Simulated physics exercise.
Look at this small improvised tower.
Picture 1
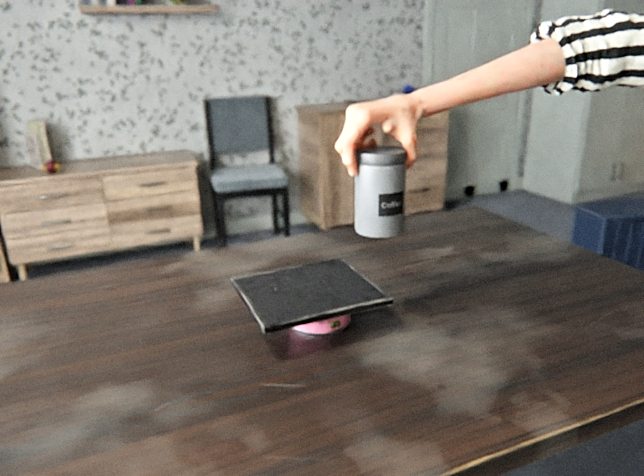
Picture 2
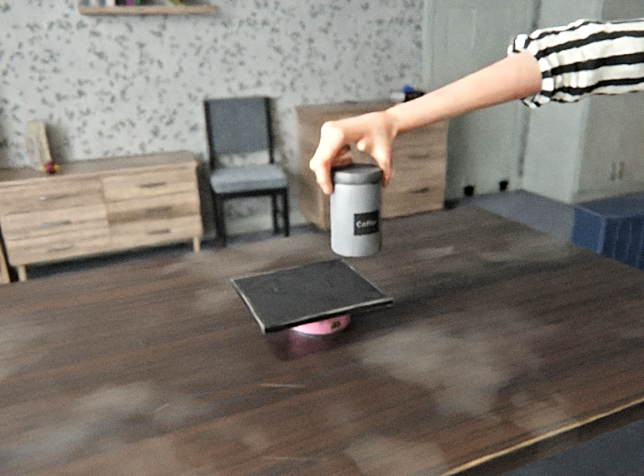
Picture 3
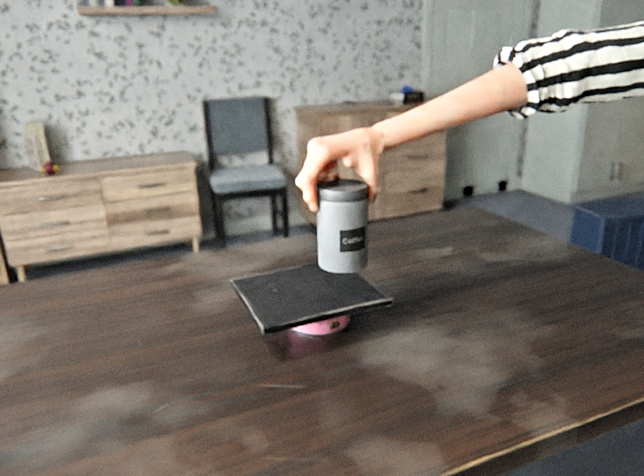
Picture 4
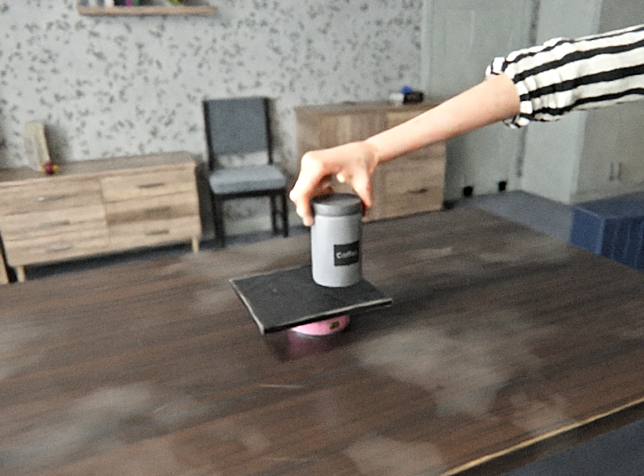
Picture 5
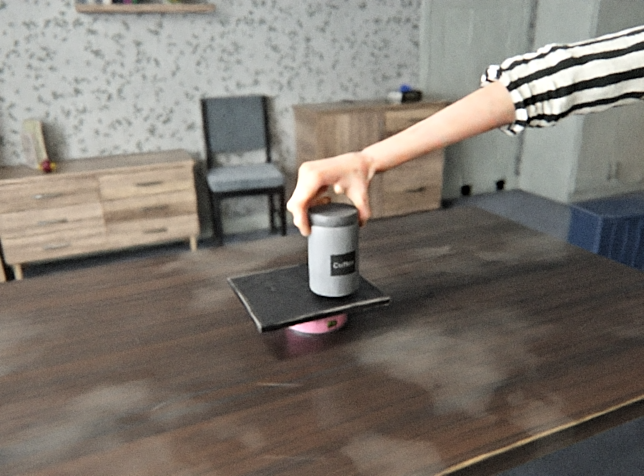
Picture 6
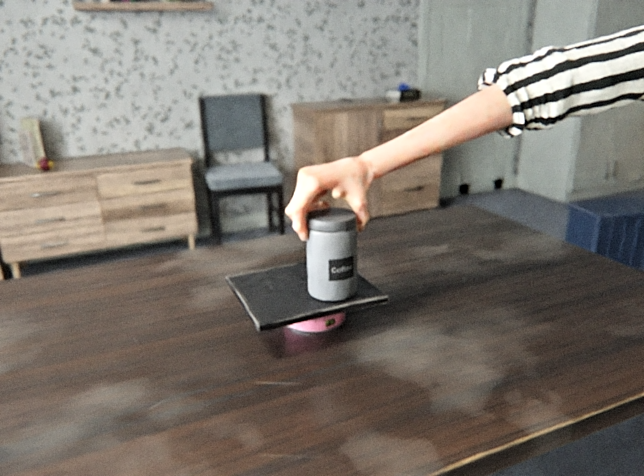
A hand in a black-and-white striped sleeve, reaching in from the right, lowers a grey jar with a dark label down and to the left, slowing until it sets it on a thin black square board and keeps hold. The board rests on a small pink object on a dark wooden table, seen from slightly above. Behind are wooden cabinets and a grey chair, while the view stays almost still.
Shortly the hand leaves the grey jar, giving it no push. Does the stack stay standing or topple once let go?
Well, once it's let go, everything stays put there.
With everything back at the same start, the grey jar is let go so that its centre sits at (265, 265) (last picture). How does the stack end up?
The stack then collapses.
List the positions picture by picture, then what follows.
On its way; grey jar (380, 191), in the first picture.
On its way; grey jar (356, 209), in the second picture.
On its way; grey jar (343, 225), in the third picture.
On its way; grey jar (337, 239), in the fourth picture.
On its way; grey jar (334, 249), in the fifth picture.
Set down, still held; grey jar (332, 253), in the sixth picture.
Then, 0.20 s after the last picture, nothing has stirred.
Then, 0.50 s after the last picture, grey jar resting near (332, 254).
At rest, all 3 in place. Seen from the same camera at the end, grey jar near (332, 254). The stack holds.
